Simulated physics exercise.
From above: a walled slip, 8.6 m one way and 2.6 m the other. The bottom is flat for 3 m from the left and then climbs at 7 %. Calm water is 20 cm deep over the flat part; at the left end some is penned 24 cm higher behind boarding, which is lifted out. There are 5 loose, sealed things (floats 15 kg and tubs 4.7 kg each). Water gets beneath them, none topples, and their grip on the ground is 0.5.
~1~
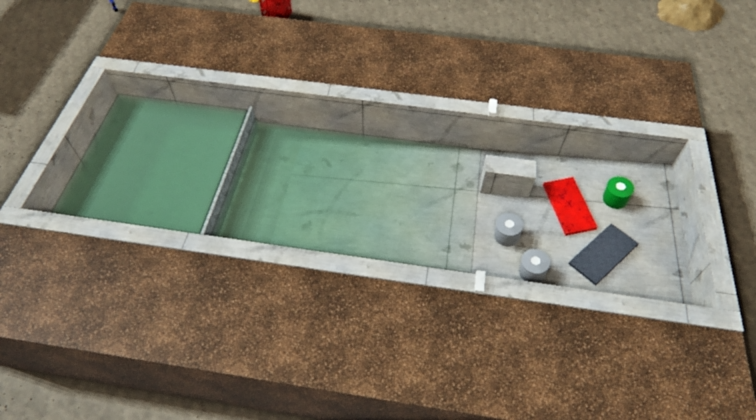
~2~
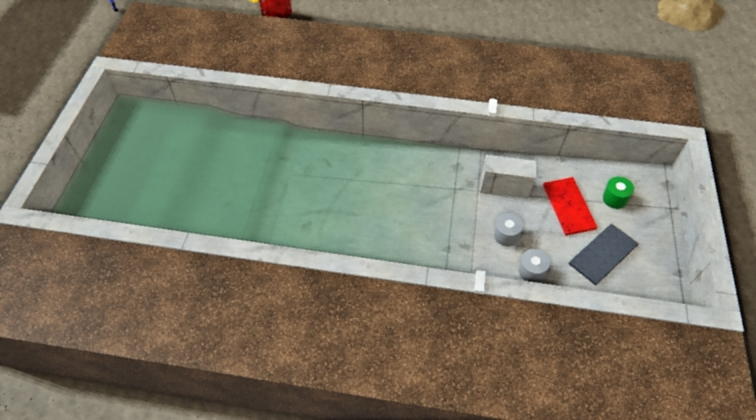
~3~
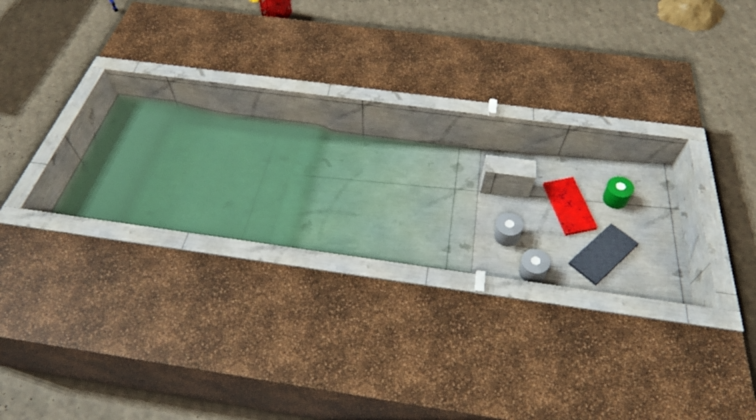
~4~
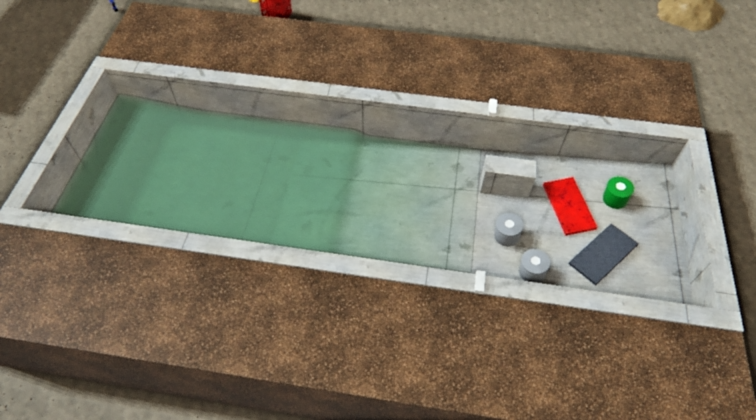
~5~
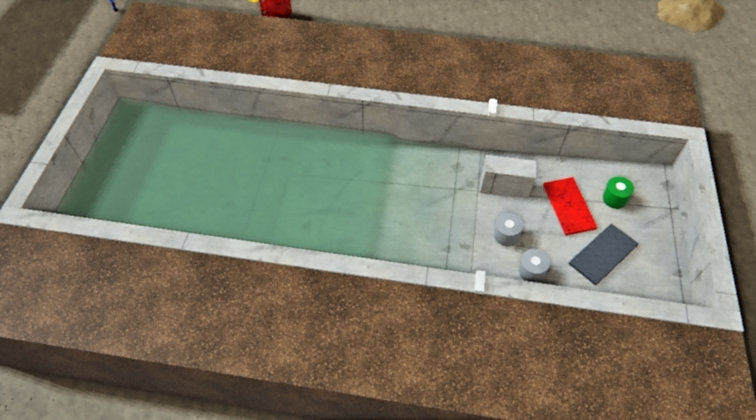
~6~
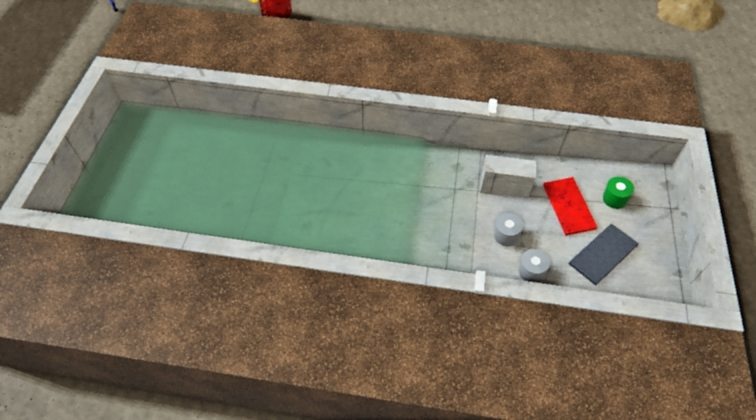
The clip shows a stone-walled basin with green water at left and loose objects on its dry right end; the dividing board disappears, and a darker band of water spreads rightward while the objects stay still.
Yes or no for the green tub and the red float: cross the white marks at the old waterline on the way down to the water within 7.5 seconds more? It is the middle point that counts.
The green tub stays short; the red float falls short.
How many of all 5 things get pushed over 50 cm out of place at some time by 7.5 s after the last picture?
I count 5.
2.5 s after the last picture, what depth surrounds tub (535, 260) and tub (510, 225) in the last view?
About 8 and 10 cm.
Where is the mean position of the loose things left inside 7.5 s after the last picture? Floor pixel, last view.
At about (515, 229).
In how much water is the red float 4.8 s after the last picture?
Roughly 10 cm.
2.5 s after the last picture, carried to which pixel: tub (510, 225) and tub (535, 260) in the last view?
Around (592, 228) and (635, 295).
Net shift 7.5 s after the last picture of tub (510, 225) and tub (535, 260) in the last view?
In that order: 200 cm, 120 cm.
Then, 0.6 s after the last picture the green tub is near (622, 187), 0.0 m from its start, aground; the red float is near (570, 204), 0.0 m from its start, aground; 0 of 5 are over the mark; 0 afloat.
Then, 2.5 s after the last picture the green tub is near (639, 185), 0.2 m from its start, aground; the red float is near (603, 199), 0.5 m from its start, afloat; 0 of 5 are over the mark; 3 afloat.
Then, 4.8 s after the last picture the green tub is near (670, 195), 0.6 m from its start, afloat; the red float is near (592, 191), 0.4 m from its start, afloat; 0 of 5 are over the mark; 5 afloat.
Then, 7.5 s after the last picture the green tub is near (643, 199), 0.3 m from its start, aground; the red float is near (546, 187), 0.4 m from its start, aground; 2 of 5 are over the mark; 1 afloat.
